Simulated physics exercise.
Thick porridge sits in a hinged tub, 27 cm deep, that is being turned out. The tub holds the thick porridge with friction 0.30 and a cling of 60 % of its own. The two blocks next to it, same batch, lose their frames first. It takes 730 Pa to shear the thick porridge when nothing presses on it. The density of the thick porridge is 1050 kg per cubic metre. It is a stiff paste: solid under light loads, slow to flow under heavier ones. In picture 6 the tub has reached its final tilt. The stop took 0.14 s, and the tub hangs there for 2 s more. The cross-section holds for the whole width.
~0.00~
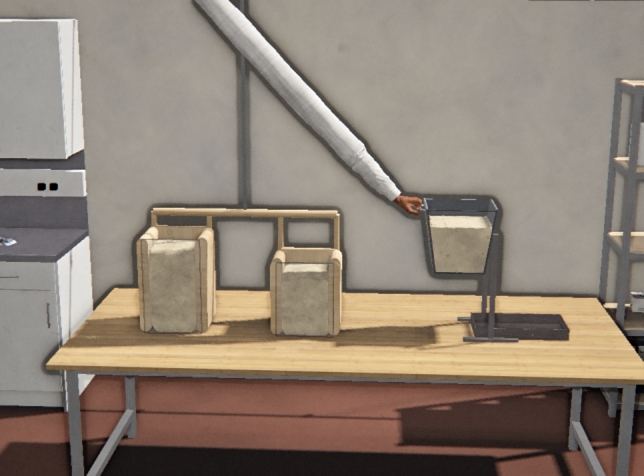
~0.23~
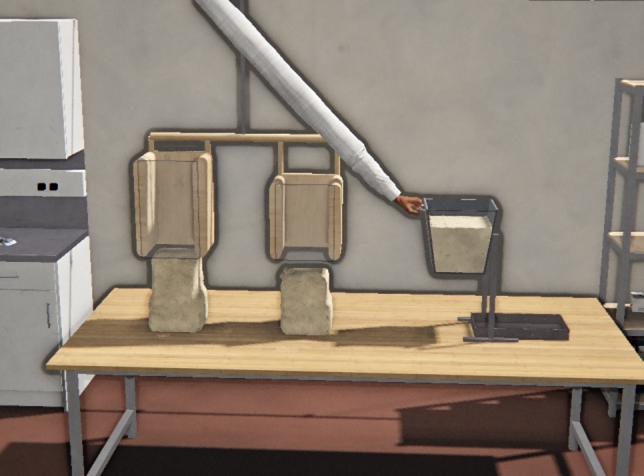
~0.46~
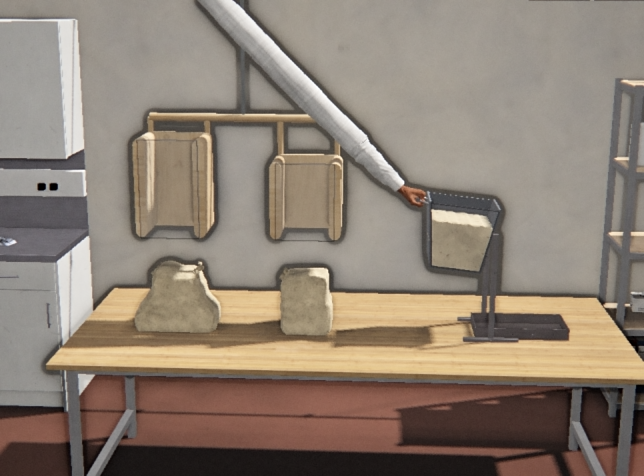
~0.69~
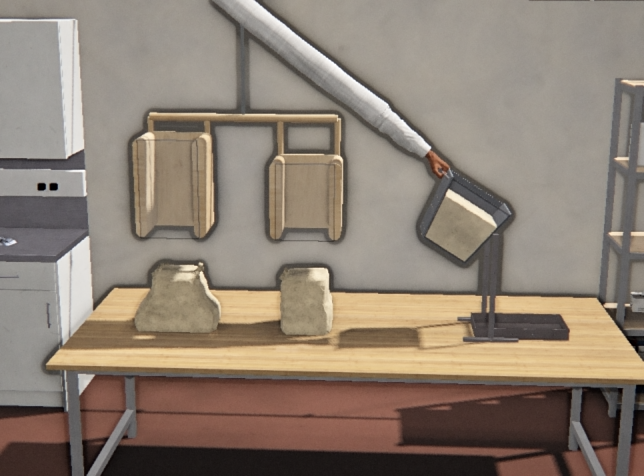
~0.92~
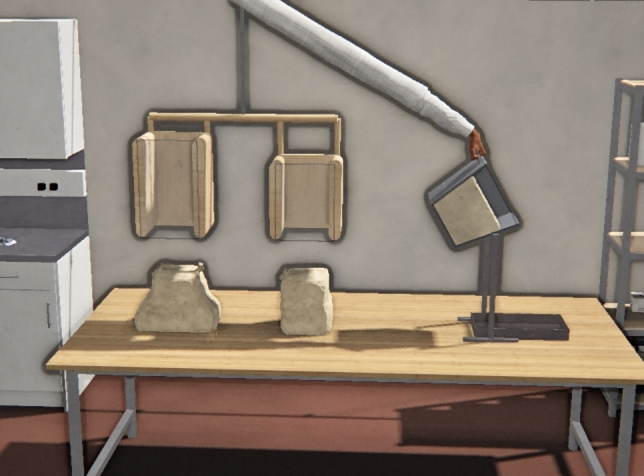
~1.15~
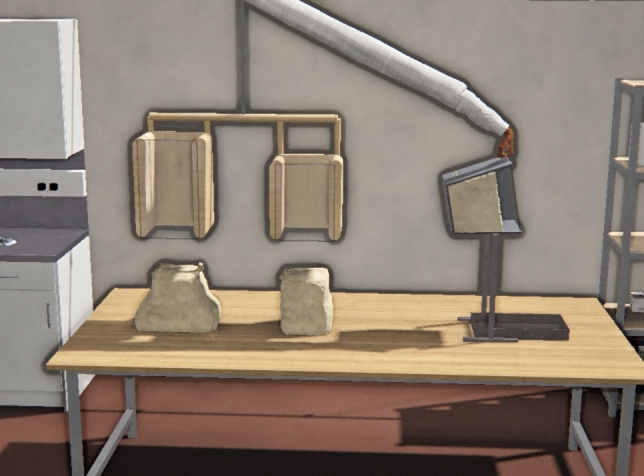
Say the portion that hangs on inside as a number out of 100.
Expect roughly 100 %.
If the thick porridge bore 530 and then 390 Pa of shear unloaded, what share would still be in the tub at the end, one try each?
In turn about 100 %, 80 %.
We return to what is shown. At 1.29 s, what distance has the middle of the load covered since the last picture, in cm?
Roughly 0 cm.
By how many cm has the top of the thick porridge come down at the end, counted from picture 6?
Some 0 cm.
After 1.29 s, the tub is at 80 degrees and holds 100 %.
After 1.46 s, the tub is at 80 degrees and holds 100 %.
After 1.63 s, the tub is at 80 degrees and holds 100 %.
After 1.80 s, the tub is at 80 degrees and holds 100 %.
After 3.15 s, at the end, the tub is at 80 degrees and holds 100 %.
